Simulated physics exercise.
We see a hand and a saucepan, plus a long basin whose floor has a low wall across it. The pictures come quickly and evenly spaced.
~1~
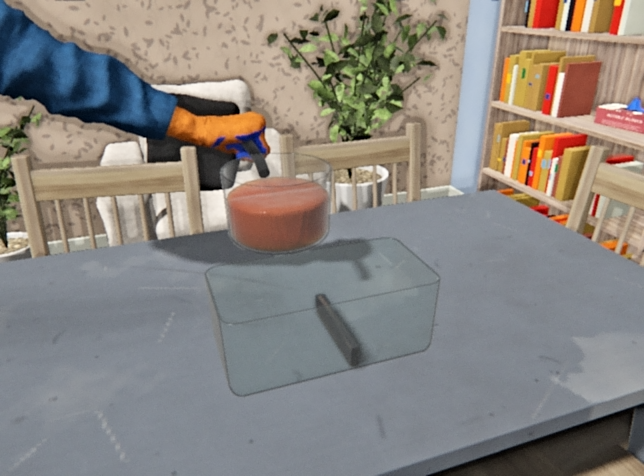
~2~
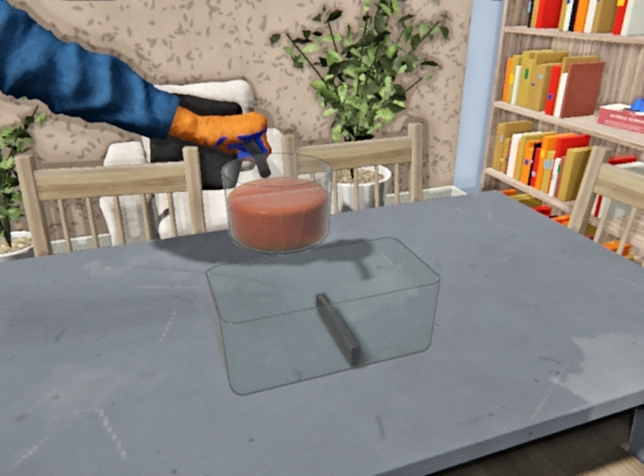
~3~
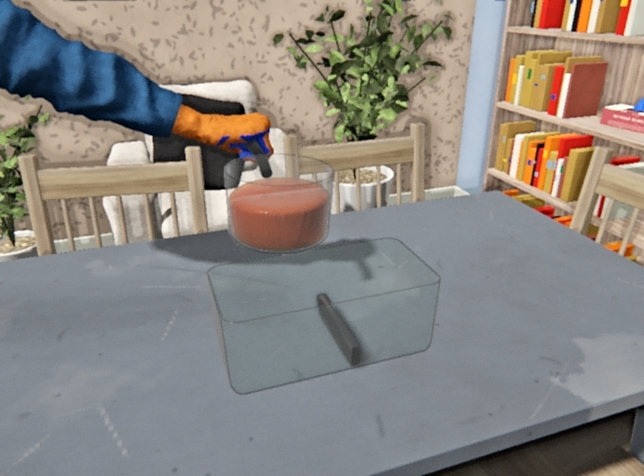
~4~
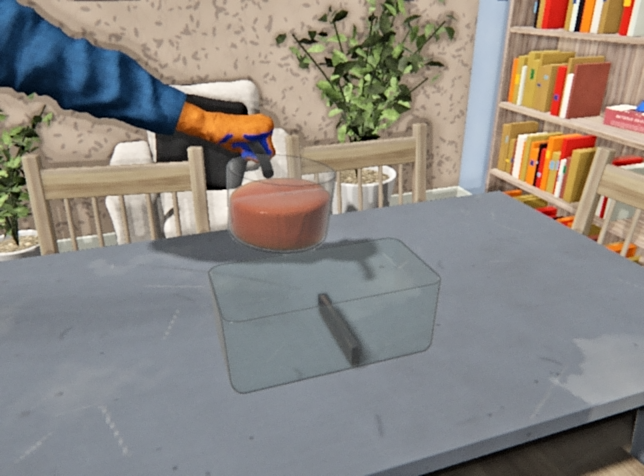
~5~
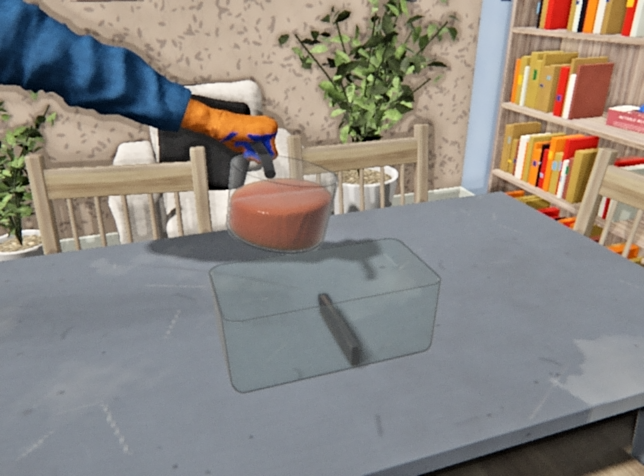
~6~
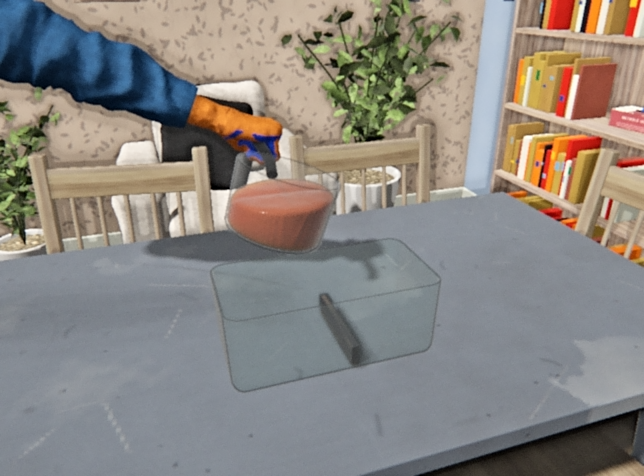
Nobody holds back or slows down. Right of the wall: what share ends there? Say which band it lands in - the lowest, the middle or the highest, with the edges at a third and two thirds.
The share right of the wall falls into the top range, past two thirds.
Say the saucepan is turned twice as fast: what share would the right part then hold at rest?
Around 70 percent.
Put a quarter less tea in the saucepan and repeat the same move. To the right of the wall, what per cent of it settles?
It works out near 85 percent.
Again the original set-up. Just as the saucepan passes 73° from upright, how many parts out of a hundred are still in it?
About 65 per cent.
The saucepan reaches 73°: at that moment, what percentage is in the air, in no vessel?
Airborne fraction: Approx. 25 %.
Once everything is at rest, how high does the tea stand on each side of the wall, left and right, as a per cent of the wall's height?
The left side sits at 10 per cent and the right side at 100.
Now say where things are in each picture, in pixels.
The first frame shows tilt 0°; pouring edge (328, 164); surface from (226, 198) to (324, 186); the long basin's rim runs from (212, 296) to (417, 258); the wall's top is at (336, 320).
The second frame shows tilt 1°; pouring edge (329, 165); surface from (227, 198) to (325, 186).
The third frame shows tilt 3°; pouring edge (330, 167); surface from (228, 198) to (326, 187).
The fourth frame shows tilt 7°; pouring edge (332, 171); surface from (229, 199) to (326, 187).
The fifth frame shows tilt 12°; pouring edge (335, 176); surface from (230, 199) to (328, 187).
The sixth frame shows tilt 18°; pouring edge (337, 182); surface from (230, 200) to (331, 188).
A moment on, the saucepan is tipped part way and 63 per cent is still to pour, 0 is left of the wall and 12 right of it.
Next, the saucepan is tipped right over and 9 per cent is still to pour, 8 is left of the wall and 74 right of it.
Then the saucepan is tipped right over and 0 per cent is still to pour, 14 is left of the wall and 85 right of it.
Later the saucepan is tipped right over and 0 per cent is still to pour, 17 is left of the wall and 83 right of it.
In the end 17 per cent lies left of the wall, 82 right of it and 1 outside.
